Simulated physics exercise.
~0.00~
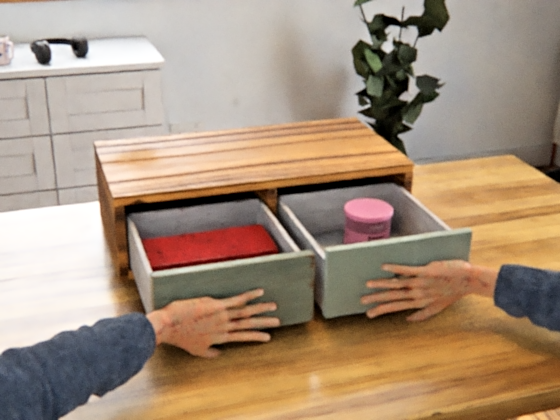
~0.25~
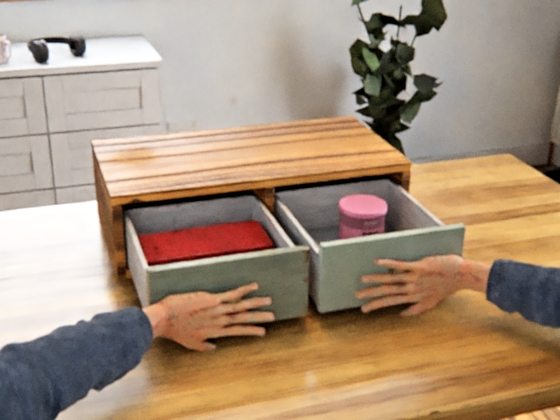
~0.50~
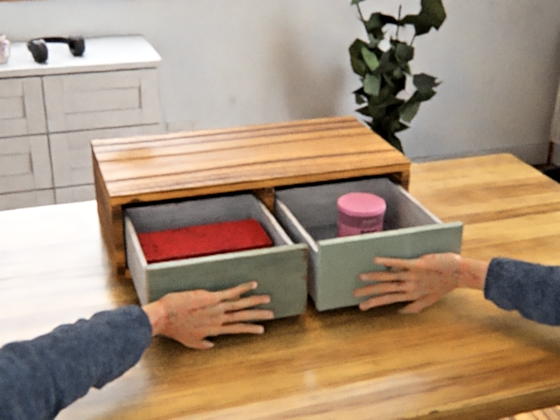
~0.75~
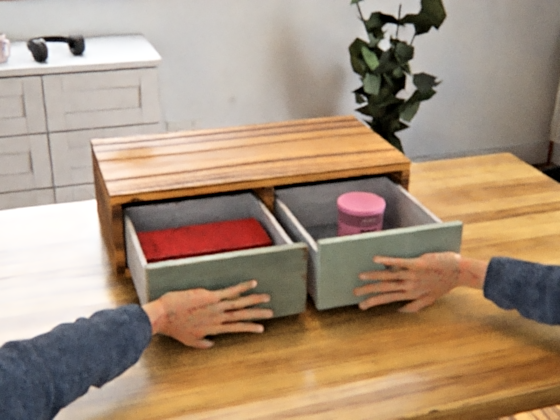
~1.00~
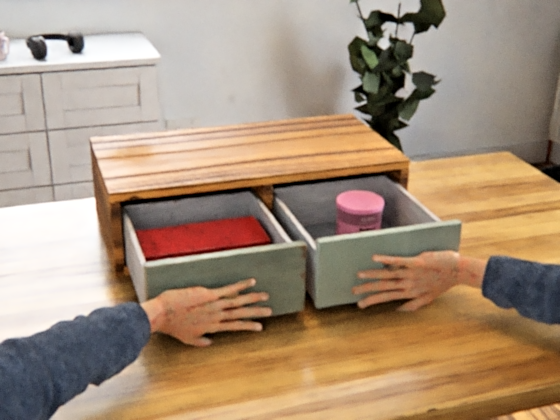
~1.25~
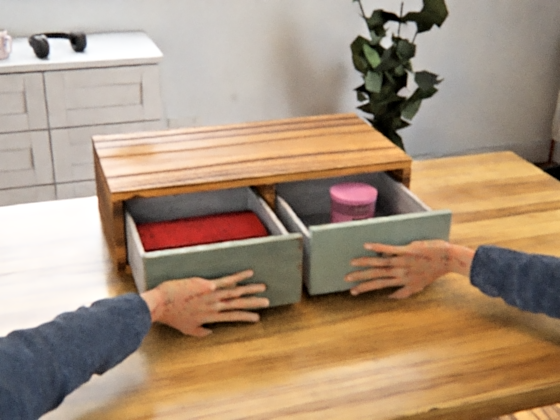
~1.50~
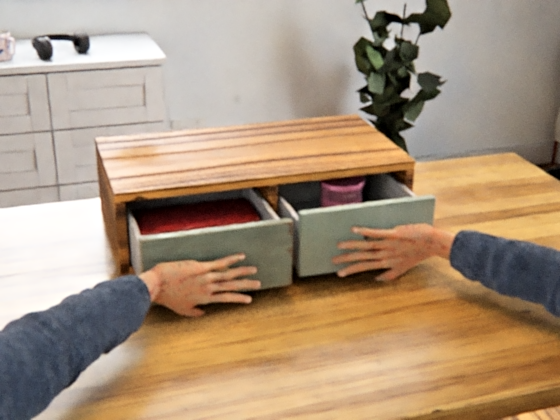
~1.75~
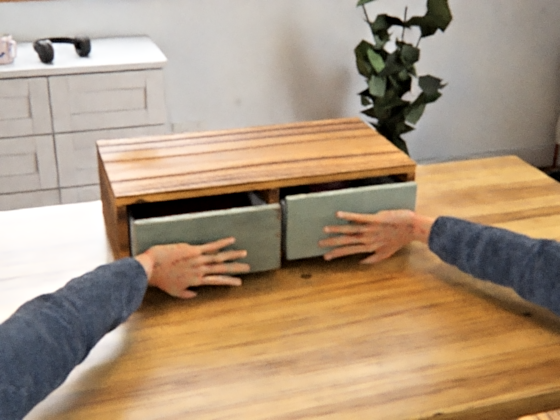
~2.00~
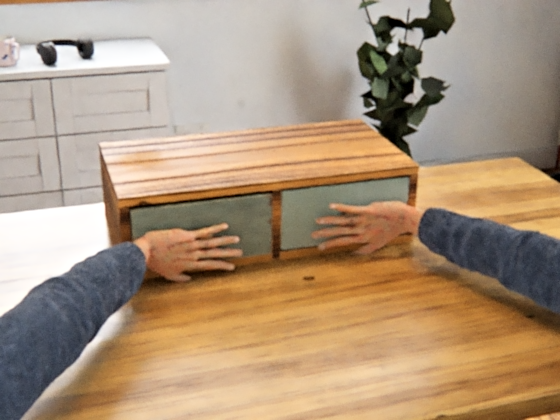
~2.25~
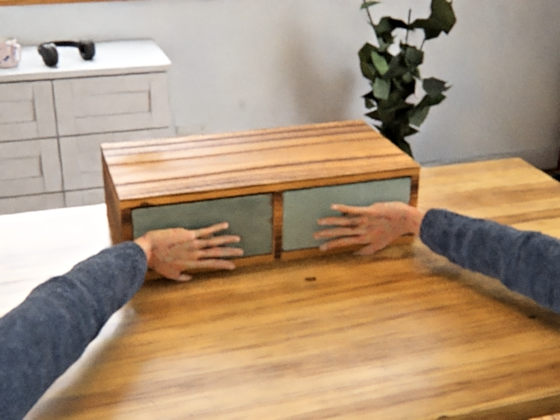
On a wooden table, two hands push both open drawers fully into the chest.
